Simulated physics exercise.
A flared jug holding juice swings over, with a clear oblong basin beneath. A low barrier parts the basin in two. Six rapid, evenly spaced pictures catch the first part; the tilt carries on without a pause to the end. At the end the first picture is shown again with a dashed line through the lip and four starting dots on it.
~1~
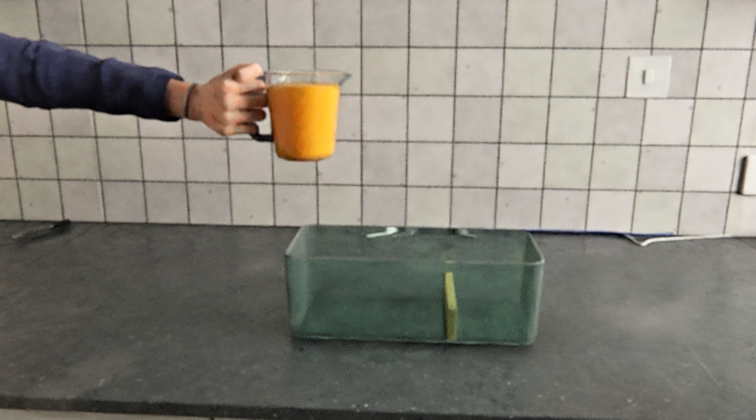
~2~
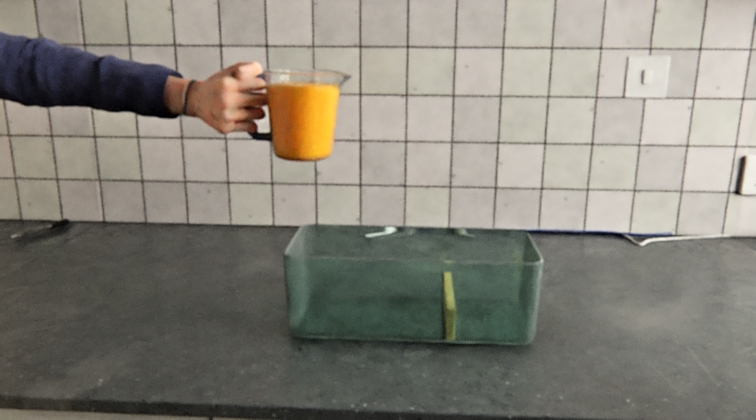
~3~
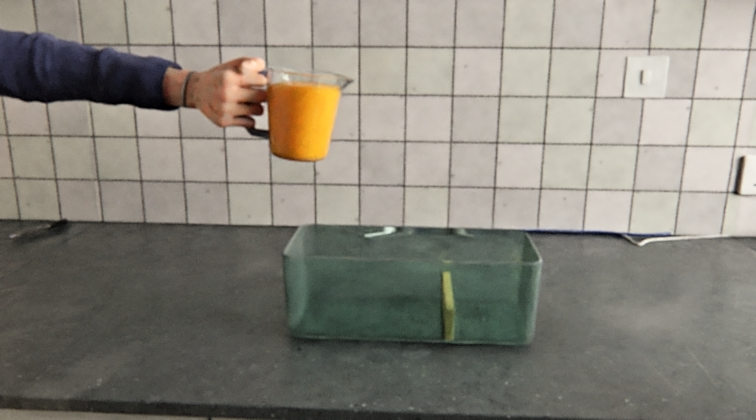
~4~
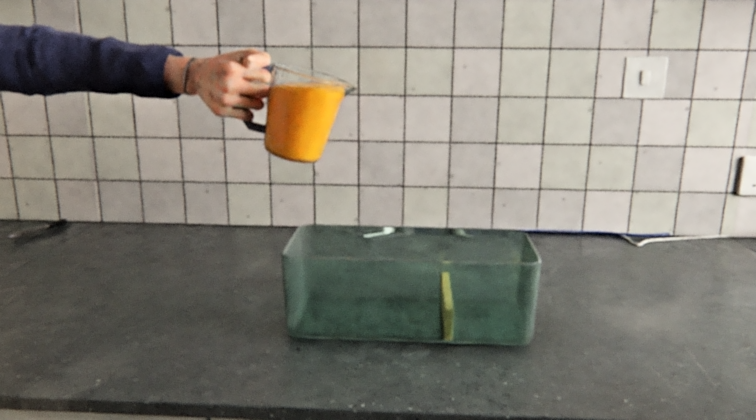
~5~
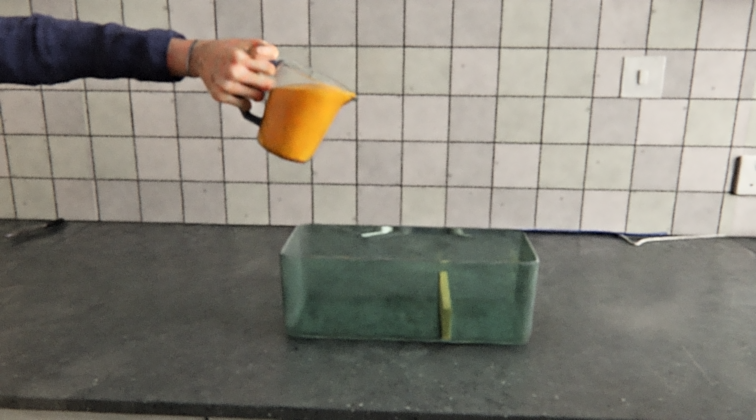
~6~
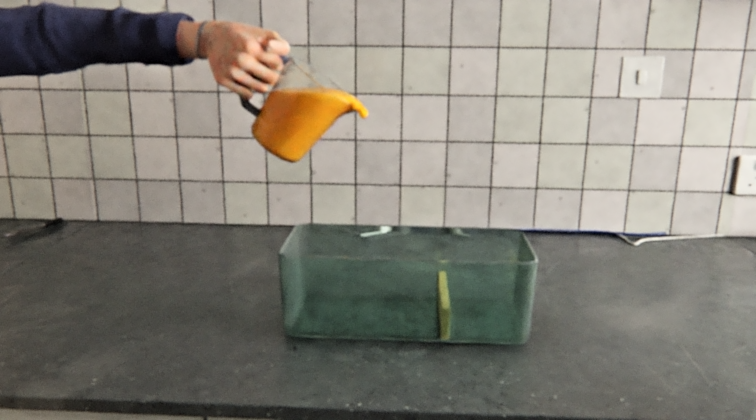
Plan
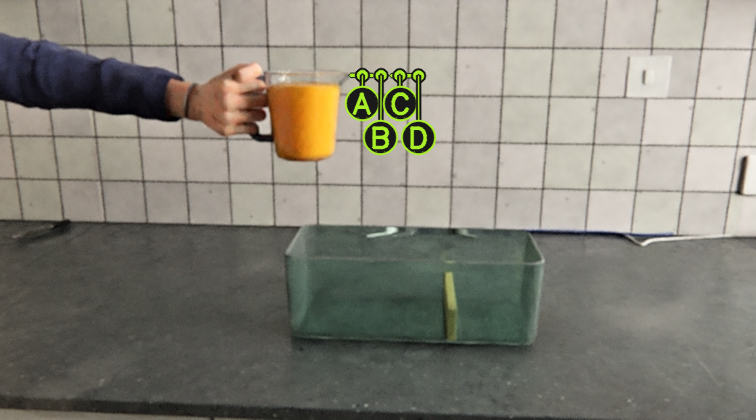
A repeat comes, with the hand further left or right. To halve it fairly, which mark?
Place C does it best.
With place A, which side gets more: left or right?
More ends on the left.
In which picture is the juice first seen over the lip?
Picture 6.
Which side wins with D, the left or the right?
The right one.
On the marked copy, A at (362, 75); B at (381, 75); C at (399, 75); D at (418, 75).
With A, about 90 % ends left of the wall and 6 % right of it; 4 % is lost outside.
With B, about 86 % ends left of the wall and 9 % right of it; 4 % is lost outside.
With C, about 52 % ends left of the wall and 47 % right of it.
With D, about 15 % ends left of the wall and 83 % right of it.
